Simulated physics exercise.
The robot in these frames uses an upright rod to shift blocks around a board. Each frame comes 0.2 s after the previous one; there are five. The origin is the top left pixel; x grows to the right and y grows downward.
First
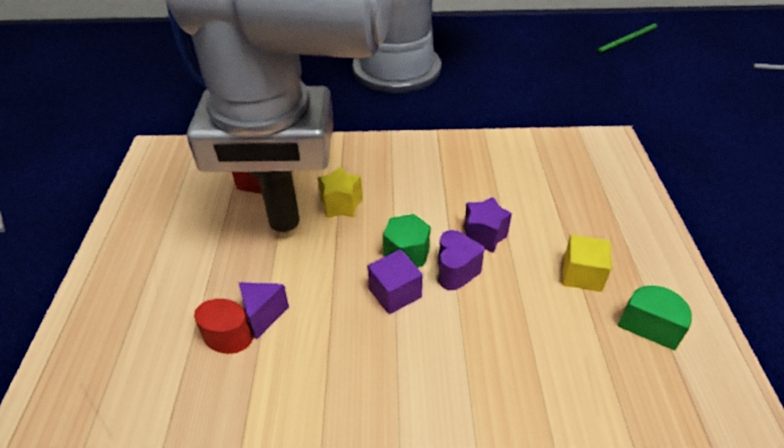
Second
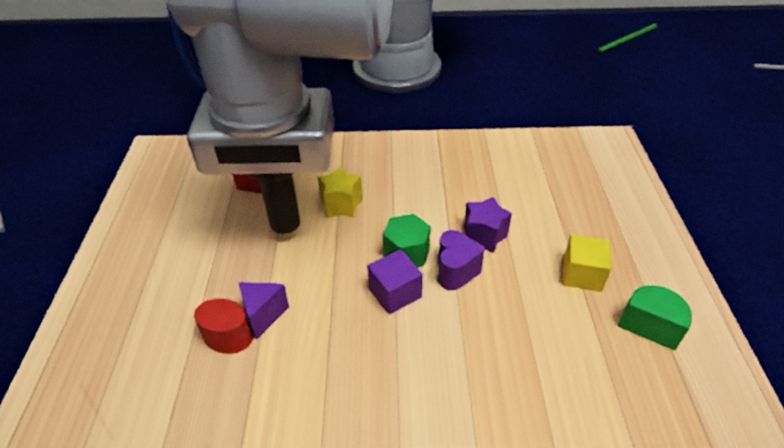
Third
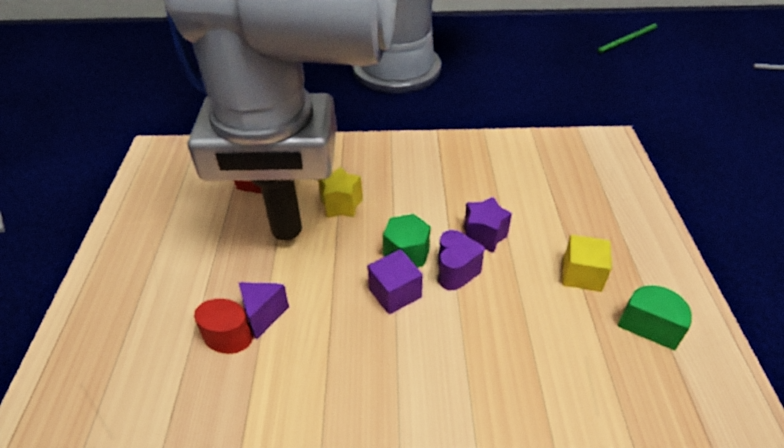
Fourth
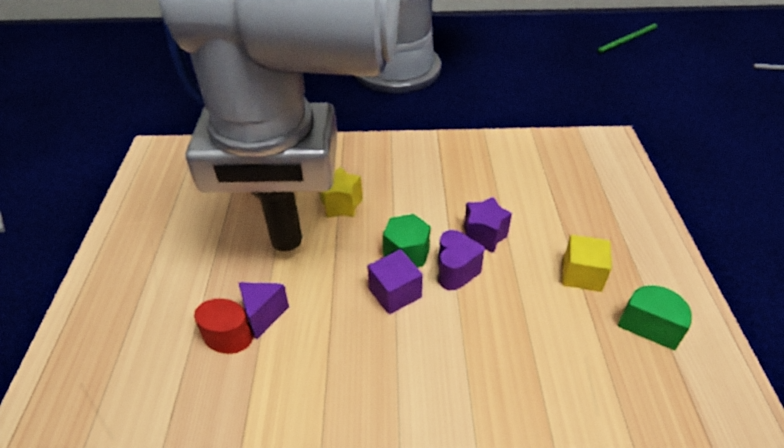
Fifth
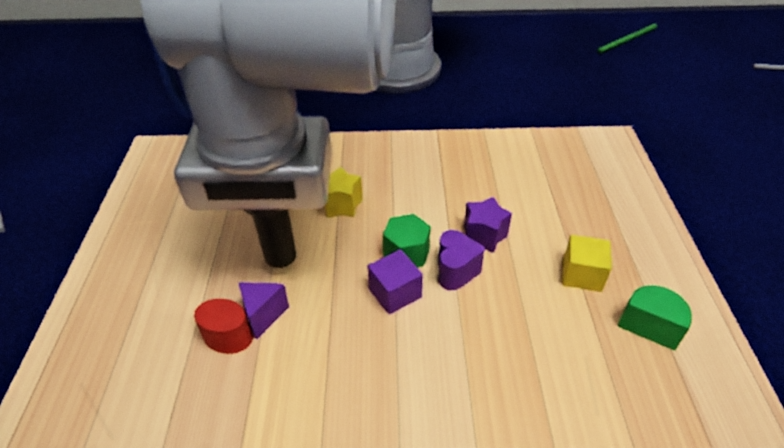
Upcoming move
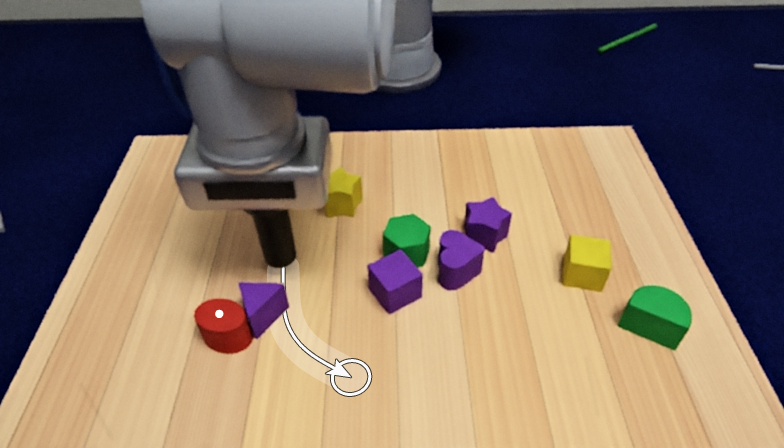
The video shows a robot arm with an upright black rod above a wooden board of red, purple, yellow and green blocks; the rod moves slightly toward the viewer, then a little left, while the blocks stay still.
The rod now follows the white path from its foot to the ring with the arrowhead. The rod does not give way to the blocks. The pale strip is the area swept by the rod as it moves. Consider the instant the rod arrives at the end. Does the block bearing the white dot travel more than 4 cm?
No, that is not how it ends up.
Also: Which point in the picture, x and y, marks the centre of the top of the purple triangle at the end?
It should be at (256, 329) by then.
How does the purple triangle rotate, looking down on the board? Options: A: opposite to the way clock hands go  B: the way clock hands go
The answer is B.
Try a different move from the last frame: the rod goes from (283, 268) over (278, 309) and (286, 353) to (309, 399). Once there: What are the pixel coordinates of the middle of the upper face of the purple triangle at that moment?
Final place: (245, 343).
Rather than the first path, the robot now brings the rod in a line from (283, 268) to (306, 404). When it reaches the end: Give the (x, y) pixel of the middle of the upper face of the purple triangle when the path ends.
About (255, 334).
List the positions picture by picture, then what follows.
Tip of the rod (285, 222), middles of tops, red oval block (219, 314), purple triangle (257, 294), purple square block (395, 269), in the first picture.
Rod (285, 224), nothing pushed, in the second picture.
Rod (287, 230), nothing pushed, in the third picture.
Rod (287, 240), nothing pushed, in the fourth picture.
Rod (281, 256), red oval block (219, 314), purple triangle (257, 294), purple square block (395, 269), in the fifth picture.
The line goes from (283, 268) via (284, 309) and (305, 349), ending at (351, 377); the dot is on the red oval block.
The first path, step by step. One third of the way, rod (281, 299); red oval block (214, 318), turned 20° clockwise; purple triangle (255, 310), turned 20° clockwise.
Two thirds of the way, rod (304, 339); red oval block (212, 320), turned 30° clockwise; purple triangle (256, 329), turned 65° clockwise.
At the end, rod (350, 367); red oval block (212, 320), turned 30° clockwise; purple triangle (256, 329), turned 65° clockwise; purple square block unmoved.
